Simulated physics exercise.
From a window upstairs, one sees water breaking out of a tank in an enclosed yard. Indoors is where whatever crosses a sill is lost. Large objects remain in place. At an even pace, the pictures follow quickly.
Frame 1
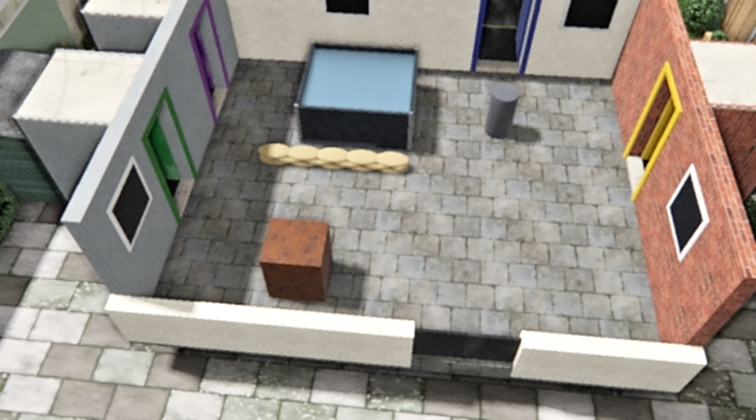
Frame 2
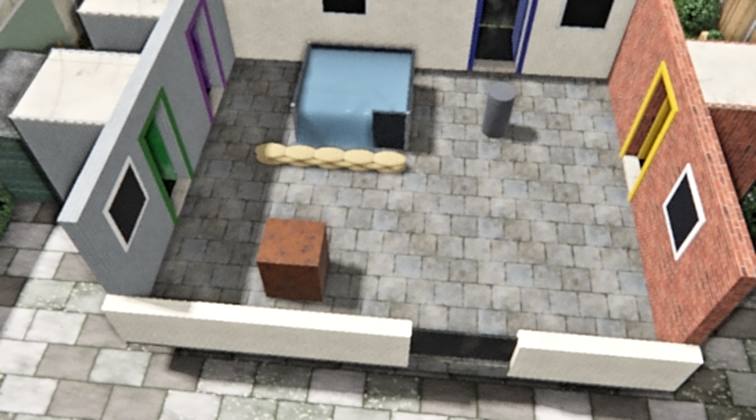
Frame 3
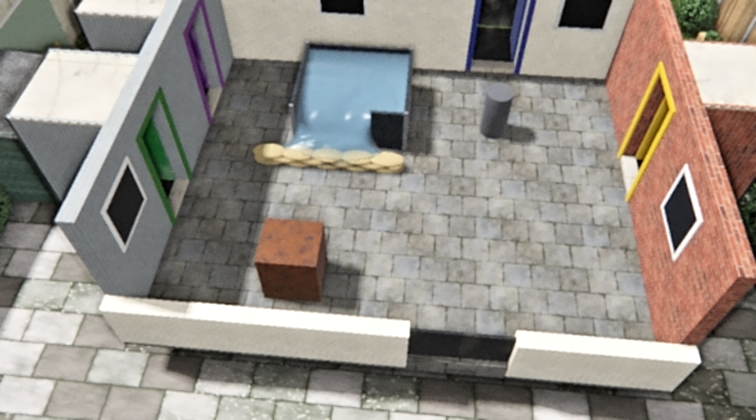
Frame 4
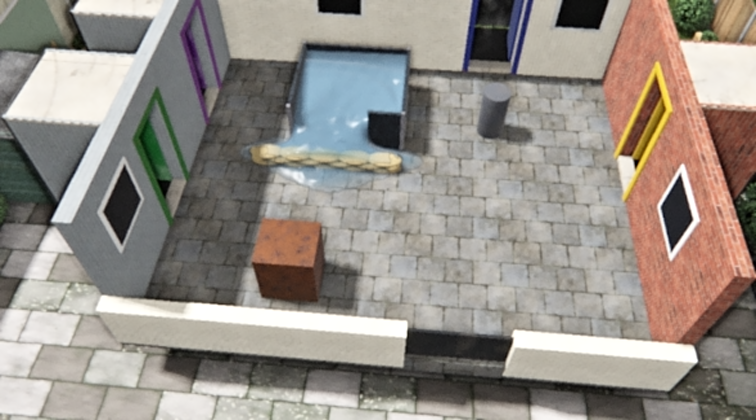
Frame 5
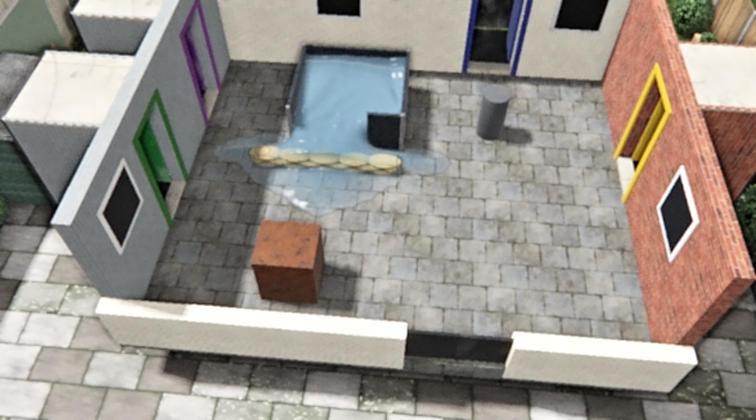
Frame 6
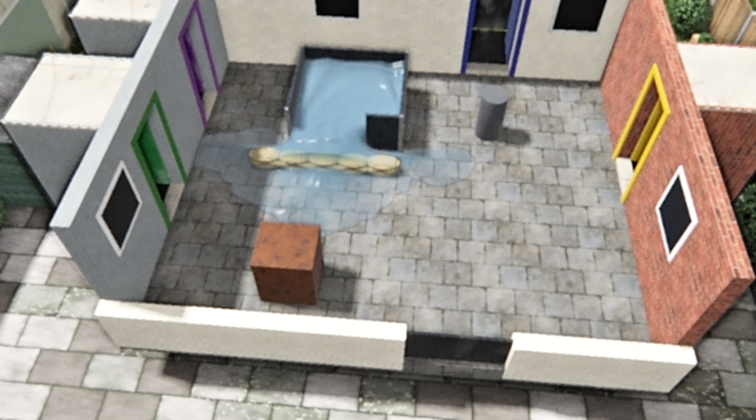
Walled paved yard, blue water bursting from the front of a dark tank, surging over pale sandbags and spreading across the paving.
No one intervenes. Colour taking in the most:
Purple.
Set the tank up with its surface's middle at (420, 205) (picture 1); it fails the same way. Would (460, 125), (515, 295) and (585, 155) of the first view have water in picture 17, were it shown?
Point by point, the spots are not hit, hit and not hit.
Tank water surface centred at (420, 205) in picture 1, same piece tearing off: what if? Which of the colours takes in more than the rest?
That would be the one in green.
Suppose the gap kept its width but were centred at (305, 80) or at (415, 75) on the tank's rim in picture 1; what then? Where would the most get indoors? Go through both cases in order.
The purple door, then the door marked blue.
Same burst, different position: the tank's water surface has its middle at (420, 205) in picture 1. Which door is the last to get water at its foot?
Answer: The one in blue.
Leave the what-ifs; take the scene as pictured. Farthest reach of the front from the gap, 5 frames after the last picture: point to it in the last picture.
At roughly (559, 141).
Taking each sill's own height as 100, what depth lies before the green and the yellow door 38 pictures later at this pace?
Some 130 percent and then some 50 percent.
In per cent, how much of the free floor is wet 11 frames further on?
The answer is around 60 per cent.
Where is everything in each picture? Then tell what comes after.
The first frame shows the water tank at (359, 80) is whole and still.
In the second frame, water pours out at (335, 130) and has run to (294, 144).
In the third frame, water pours out at (334, 133) and has run to (391, 161).
In the fourth frame, the front is at (418, 163), out from the gap at (331, 134).
In the fifth frame, the front is at (443, 166), out from the gap at (330, 135).
In the sixth frame, the front is at (468, 166), out from the gap at (329, 137).
A moment on, water covers 35 % of the floor; purple door wet at the sill, nothing in, green door wet at the sill, nothing in, blue door not reached, yellow door not reached.
Next, water covers 60 % of the floor; purple door some in, green door a trickle in, blue door not reached, yellow door not reached.
Then, water covers 70 % of the floor; purple door some in, green door some in, blue door wet at the sill, nothing in, yellow door wet at the sill, nothing in.
Later, water covers 90 % of the floor; purple door a lot in, green door some in, blue door wet at the sill, nothing in, yellow door wet at the sill, nothing in.
In the end, water covers 95 % of the floor; purple door a lot in, green door some in, blue door wet at the sill, nothing in, yellow door wet at the sill, nothing in; the purple door has let in the most.
